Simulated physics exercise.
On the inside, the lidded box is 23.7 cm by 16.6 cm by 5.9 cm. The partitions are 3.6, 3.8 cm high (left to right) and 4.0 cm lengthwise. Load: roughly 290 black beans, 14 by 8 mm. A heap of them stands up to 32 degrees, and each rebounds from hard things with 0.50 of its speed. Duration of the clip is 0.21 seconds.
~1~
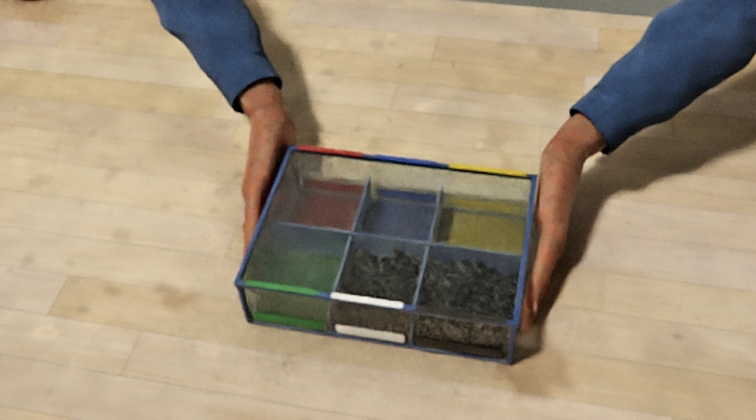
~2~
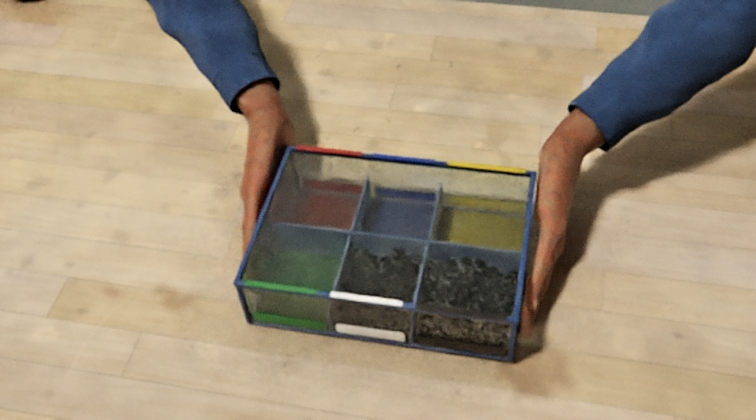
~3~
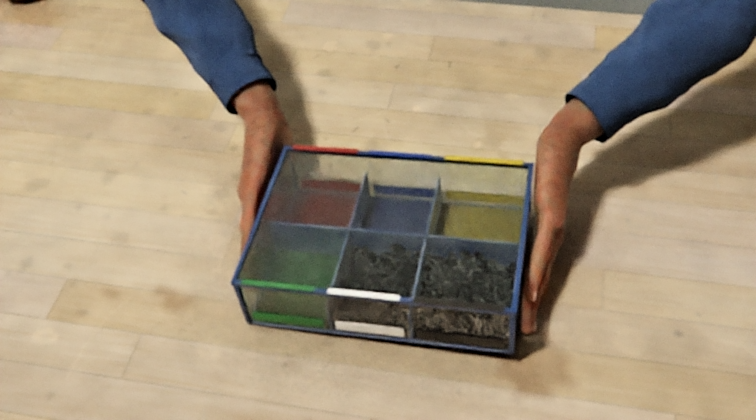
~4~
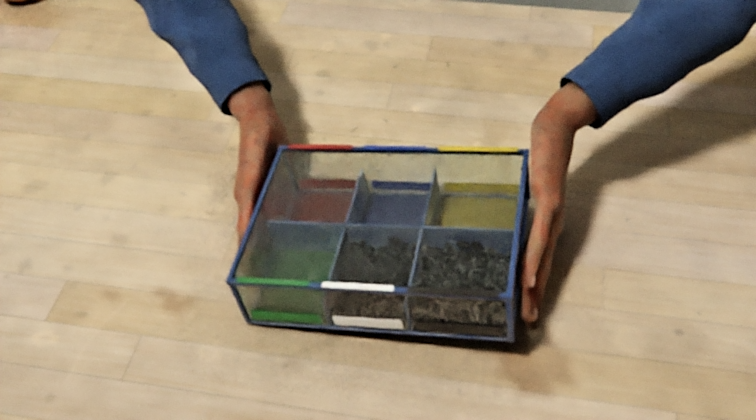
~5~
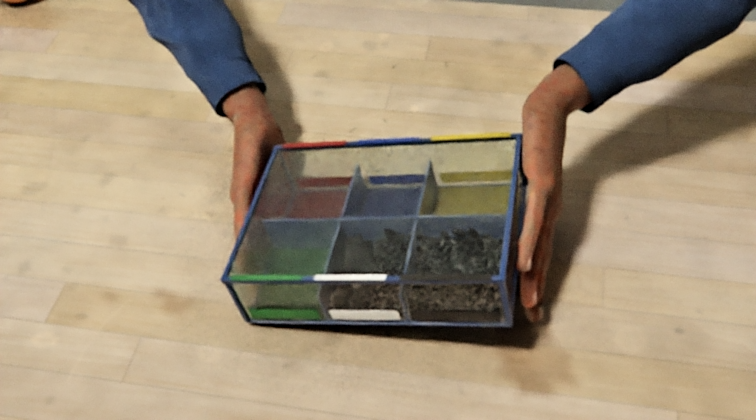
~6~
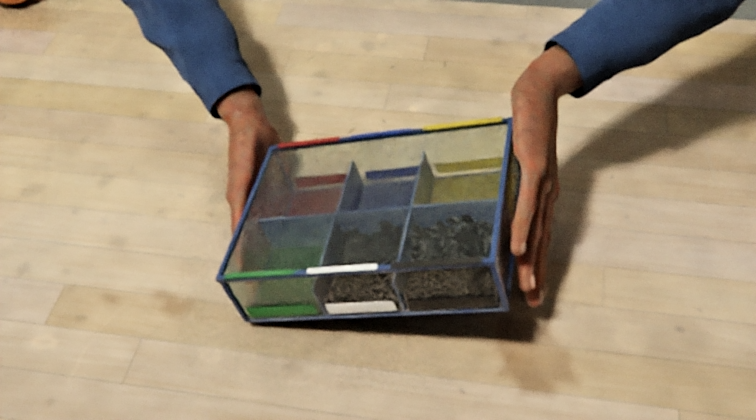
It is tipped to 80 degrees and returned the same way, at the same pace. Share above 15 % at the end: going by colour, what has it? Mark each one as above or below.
Marked: Red below; blue below; green above; yellow below; white above; black above.
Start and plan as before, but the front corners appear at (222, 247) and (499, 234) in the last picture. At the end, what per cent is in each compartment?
Each compartment ends with, in per cent, red 20, blue 15, green 5, yellow 5, white 30 and black 30.
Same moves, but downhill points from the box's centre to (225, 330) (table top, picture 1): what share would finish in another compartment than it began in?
About 30 per cent.
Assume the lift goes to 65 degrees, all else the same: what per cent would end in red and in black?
With that change it's red at 5 per cent and black at 40 per cent.
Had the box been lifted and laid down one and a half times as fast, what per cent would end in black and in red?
Then black would get 25 per cent, while red would get 10 per cent.
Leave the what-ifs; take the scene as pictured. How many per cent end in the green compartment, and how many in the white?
The green one gets 30 per cent and the white one 35 per cent.
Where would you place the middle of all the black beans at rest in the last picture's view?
In the last view, approximately (359, 284).
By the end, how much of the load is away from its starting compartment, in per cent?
That comes to close to 45 percent.
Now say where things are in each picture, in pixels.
The first picture shows box tilt 0 degrees, front corners at (240, 282) and (513, 322); white 40 %, black 60 %.
The second picture shows box tilt 1 degrees, front corners at (239, 282) and (513, 319).
The third picture shows box tilt 3 degrees, front corners at (236, 281) and (512, 310), lowest corner left back.
The fourth picture shows box tilt 7 degrees, front corners at (232, 280) and (507, 295), lowest corner left back.
The fifth picture shows box tilt 11 degrees, front corners at (227, 278) and (500, 278), lowest corner left back.
The sixth picture shows box tilt 15 degrees, front corners at (222, 277) and (491, 260), lowest corner left back; white 40 %, black 60 %.
Then, 0.73 s after the last picture, tilt 80 degrees; green 5 %, white 40 %, black 50 %.
Then, 1.21 s after the last picture, tilt 35 degrees; red 10 %, green 30 %, white 35 %, black 25 %.
Then, 1.78 s after the last picture, tilt 0 degrees; red 10 %, green 30 %, white 35 %, black 25 %.
In the end, red 10 %, blue 0 %, green 30 %, yellow 0 %, white 35 %, black 25 %.
